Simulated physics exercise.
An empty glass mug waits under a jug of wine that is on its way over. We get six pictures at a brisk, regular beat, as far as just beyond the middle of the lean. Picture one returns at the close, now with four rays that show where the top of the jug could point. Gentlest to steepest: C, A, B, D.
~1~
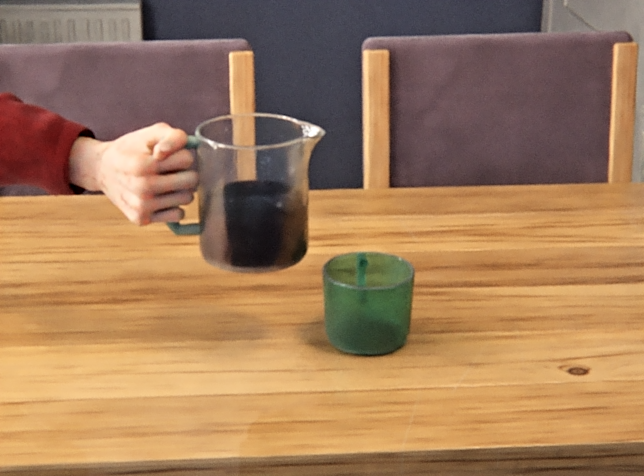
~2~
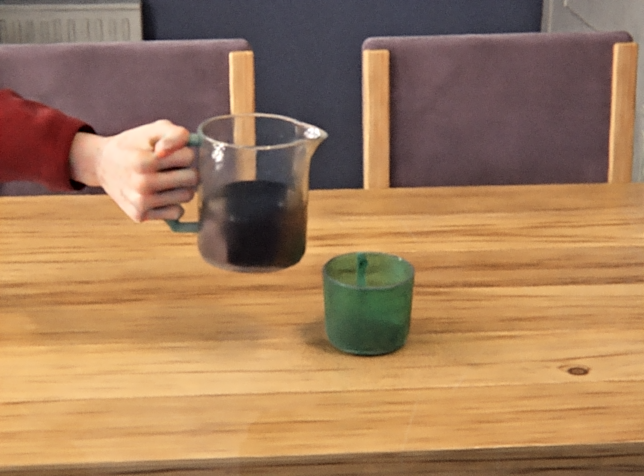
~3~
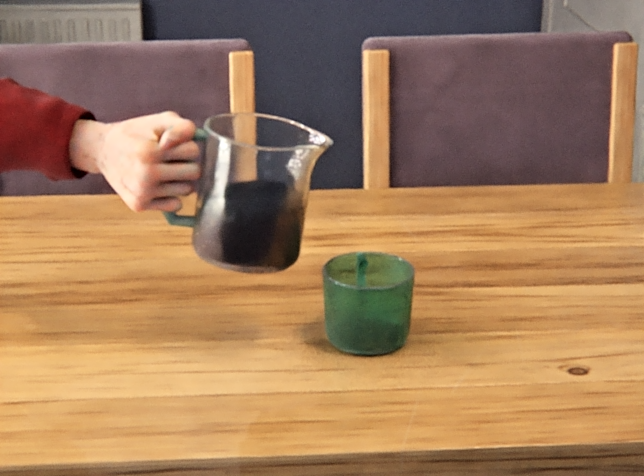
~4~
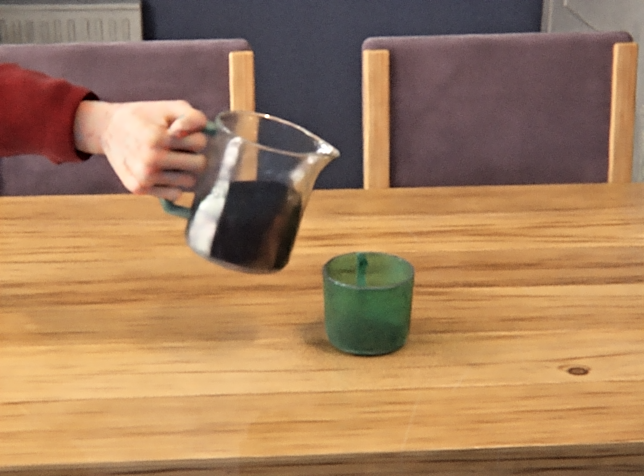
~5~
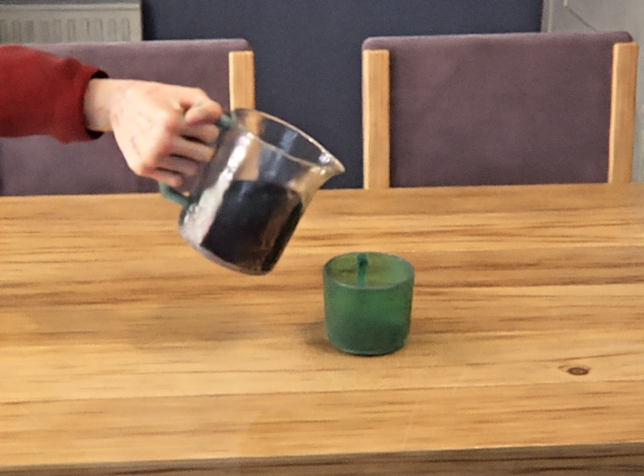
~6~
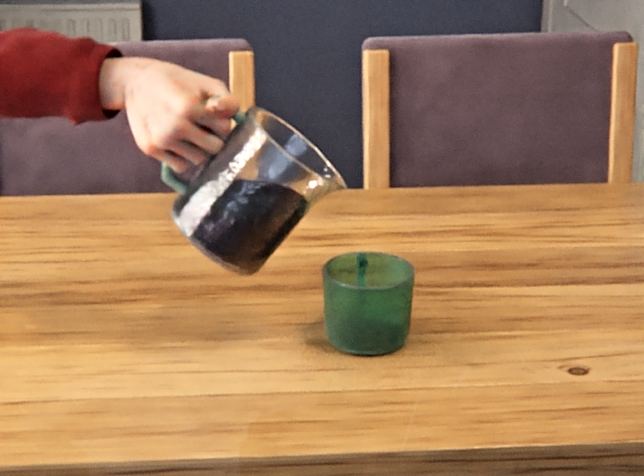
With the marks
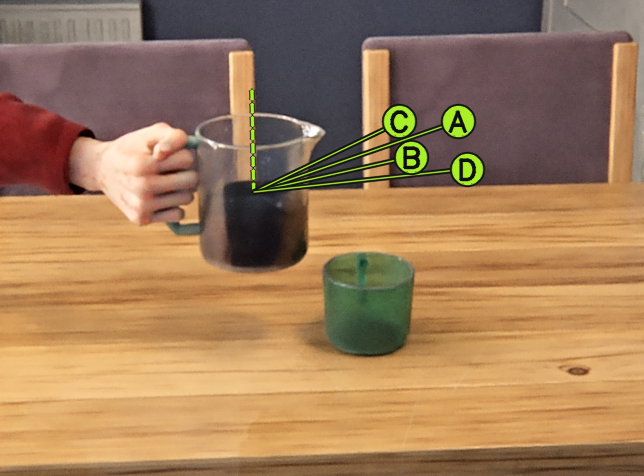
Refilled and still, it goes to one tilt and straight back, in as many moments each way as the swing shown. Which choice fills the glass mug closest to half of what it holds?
Go for B.
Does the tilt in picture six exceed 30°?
Yes, it does.
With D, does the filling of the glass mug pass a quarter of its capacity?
Yes, clearly.
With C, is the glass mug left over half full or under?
Under half.
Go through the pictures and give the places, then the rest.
Upright, lip at (323, 132); rim of the glass mug round (369, 269); nothing has left yet.
Tipped about 2°, lip at (325, 134); nothing has left yet.
Tipped about 8°, lip at (330, 141); nothing has left yet.
Tipped about 16°, lip at (337, 153); nothing has left yet.
Tipped about 27°, lip at (343, 168); nothing has left yet.
Tipped about 39°, lip at (345, 185); nothing has left yet.
On the marked copy, A at (442, 126); B at (394, 160); C at (384, 129); D at (450, 170).
For line A, the glass mug ends with about 36 % of what it can hold.
For line B, the glass mug ends with about 50 % of what it can hold; 4 % of the wine is spilt.
For line C, the glass mug ends with about 21 % of what it can hold.
For line D, the glass mug ends with about 61 % of what it can hold; 8 % of the wine is spilt.
